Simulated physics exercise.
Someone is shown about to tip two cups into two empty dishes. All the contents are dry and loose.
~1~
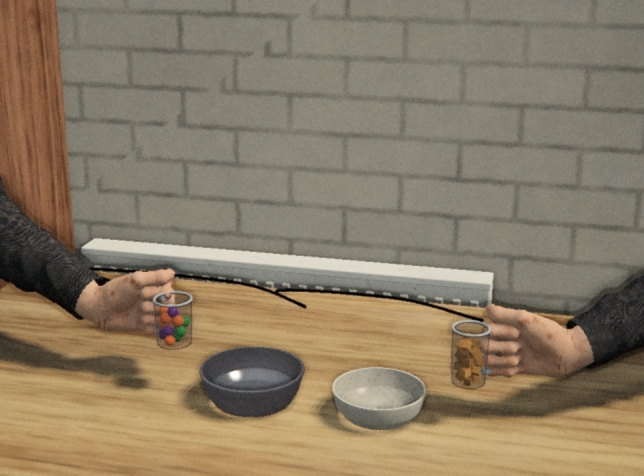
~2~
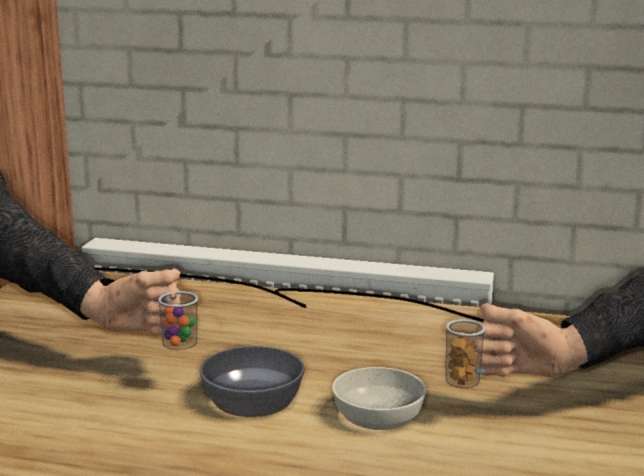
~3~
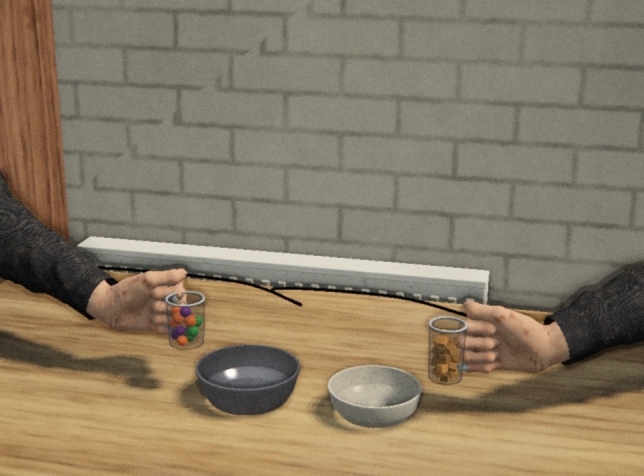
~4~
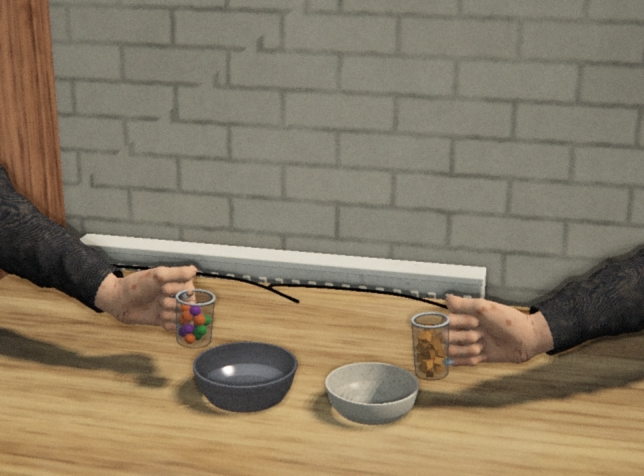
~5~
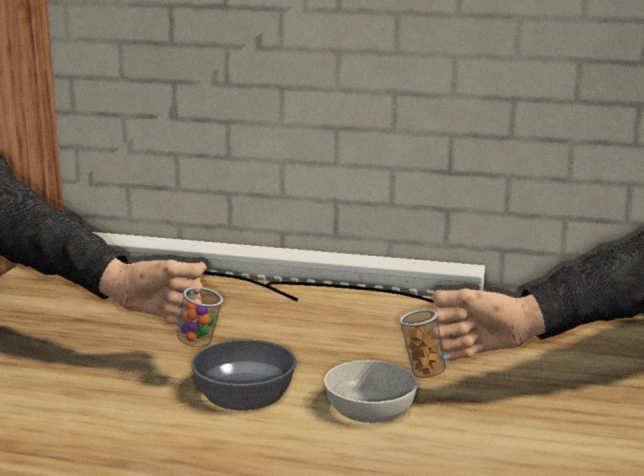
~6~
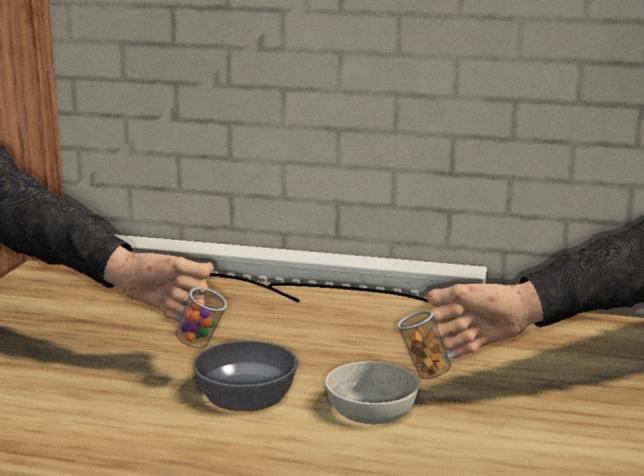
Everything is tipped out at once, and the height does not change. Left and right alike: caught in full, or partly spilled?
Result: Left dish retains it entirely; right dish retains it entirely.
Then, 0.52 s on from there, left, the whole lot still in the cup; right, the whole lot still in the cup.
Then, 1.08 s on from there, left, the whole lot still in the cup; right, the whole lot still in the cup.
Then, 1.74 s on from there, left, the whole lot in the dish; right, the whole lot in the dish.
In the end, left, the whole lot in the dish, none at all outside the dish; right, the whole lot in the dish, none at all outside the dish.
